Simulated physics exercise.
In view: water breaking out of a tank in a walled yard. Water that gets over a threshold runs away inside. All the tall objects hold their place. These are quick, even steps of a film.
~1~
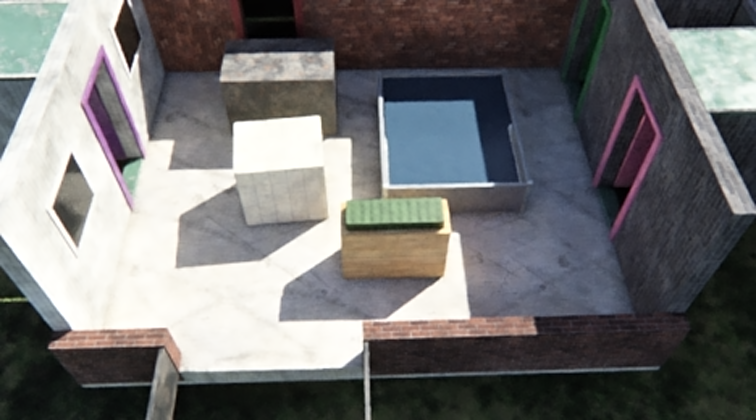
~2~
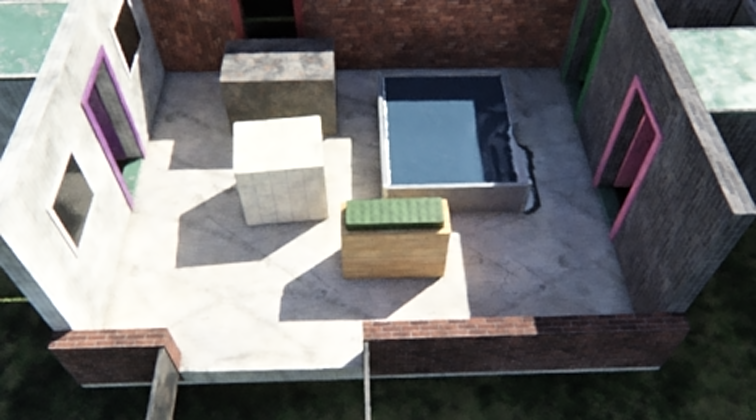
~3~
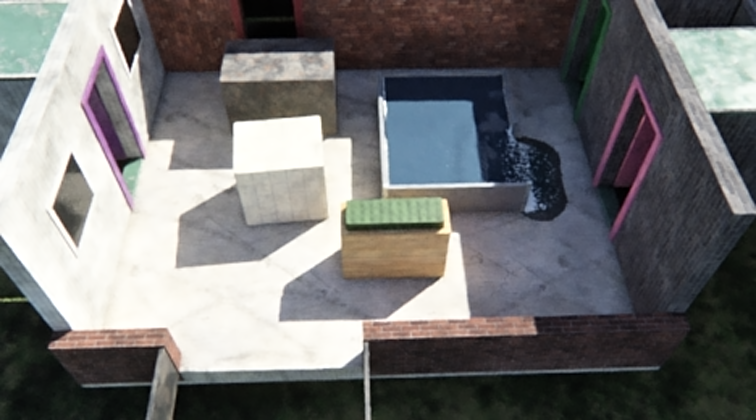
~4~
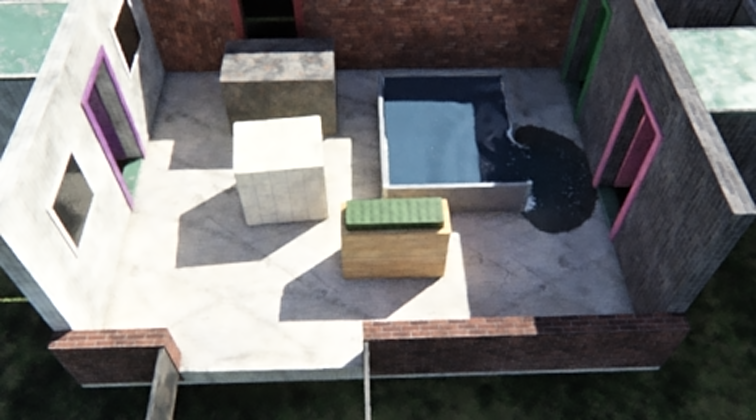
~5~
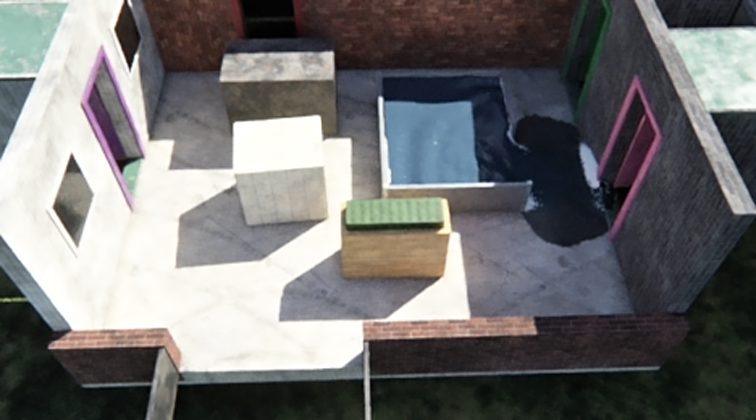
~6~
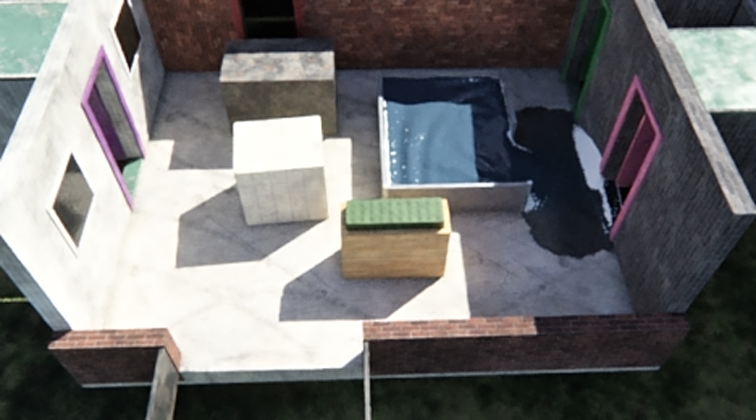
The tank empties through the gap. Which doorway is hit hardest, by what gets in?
It is the pink one.
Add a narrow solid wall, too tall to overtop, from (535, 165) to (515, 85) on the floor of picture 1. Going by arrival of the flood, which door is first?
That is the pink door.
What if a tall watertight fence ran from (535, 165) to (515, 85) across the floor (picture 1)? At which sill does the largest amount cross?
The one in pink.
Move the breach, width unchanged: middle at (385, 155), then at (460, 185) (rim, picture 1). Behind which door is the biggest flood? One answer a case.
First the one in purple, then the green-painted one.
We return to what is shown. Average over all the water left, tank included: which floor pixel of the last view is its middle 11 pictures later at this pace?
I would point to (493, 162).
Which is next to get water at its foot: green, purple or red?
The green-painted one.
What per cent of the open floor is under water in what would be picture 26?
Some 40 per cent.
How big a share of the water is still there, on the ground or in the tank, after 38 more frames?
Roughly 80 per cent.
A moment on, water covers 15 % of the floor; pink door a lot in, green door wet at the sill, nothing in, red door not reached, purple door not reached.
Next, water covers 20 % of the floor; pink door a lot in, green door wet at the sill, nothing in, red door not reached, purple door not reached.
Then, water covers 40 % of the floor; pink door a lot in, green door wet at the sill, nothing in, red door not reached, purple door not reached.
Later, water covers 65 % of the floor; pink door a lot in, green door a trickle in, red door a trickle in, purple door not reached.
In the end, water covers 90 % of the floor; pink door a lot in, green door some in, red door a trickle in, purple door wet at the sill, nothing in; the pink door has let in the most.
